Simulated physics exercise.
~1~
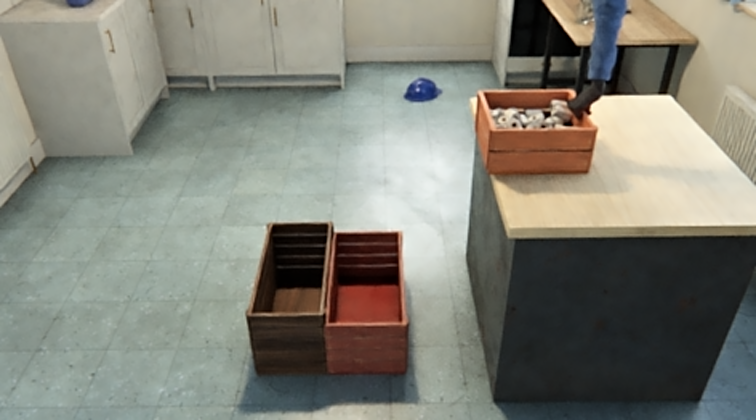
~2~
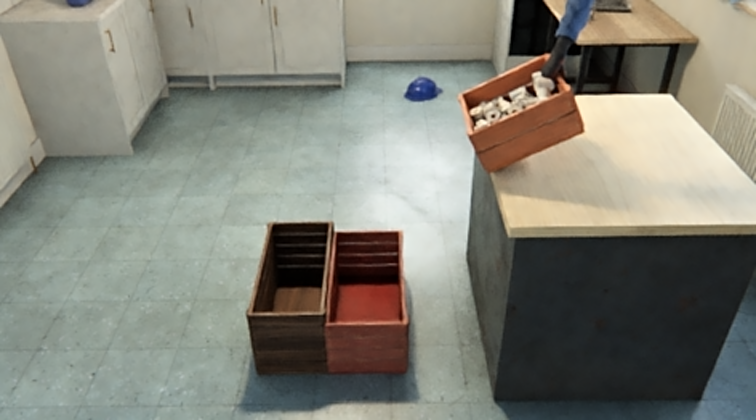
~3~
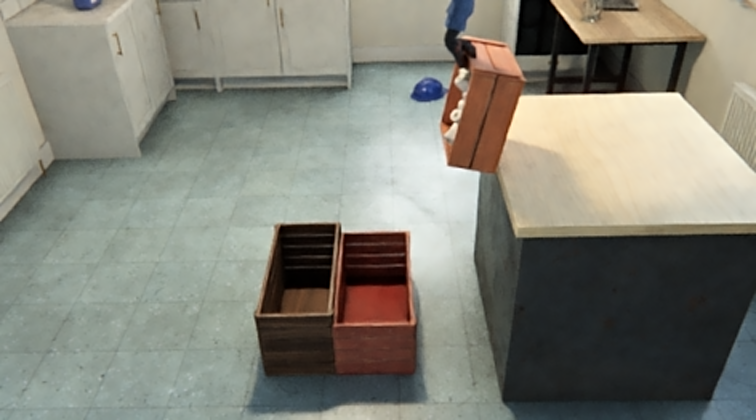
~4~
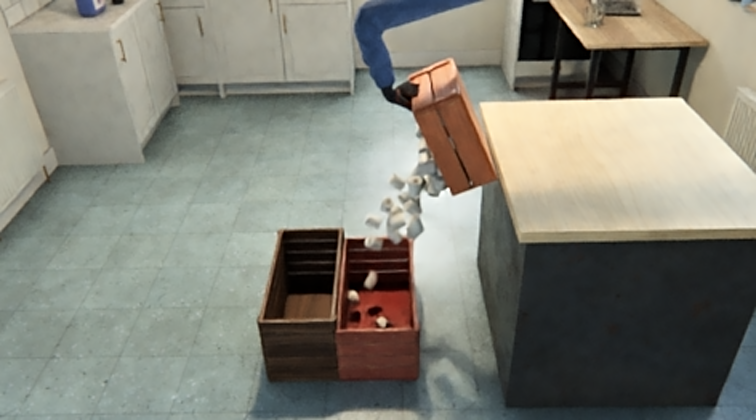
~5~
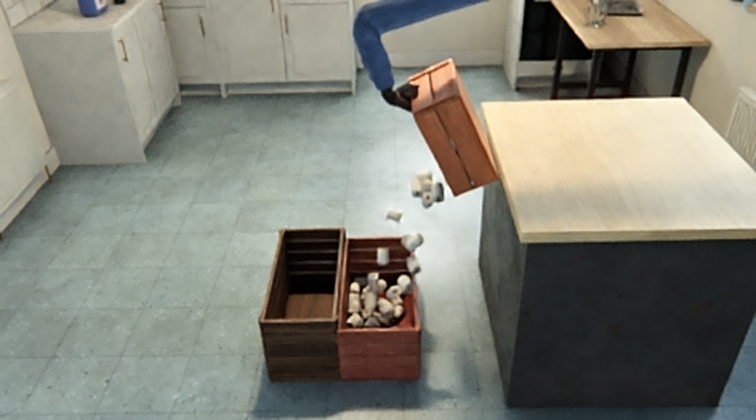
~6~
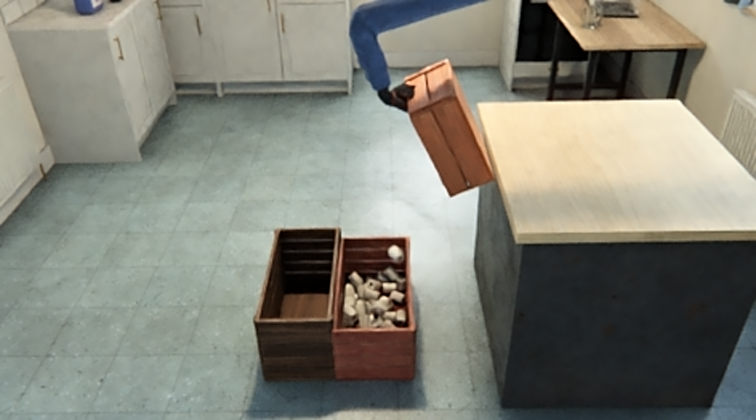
At first, an orange wooden box full of small pale rolls rests on the corner of a bench, gripped by a dark-gloved hand in a blue sleeve, while a dark wooden bin and a red one stand empty on the tiled floor. The hand lifts and tilts the box leftward over the edge. It swings past upright onto its side, the rolls still inside. Tipped further, it lets the rolls tumble out in a stream towards the red bin. The last ones drop as the pile grows, and finally the rolls lie heaped in the red bin, the wooden one still empty.
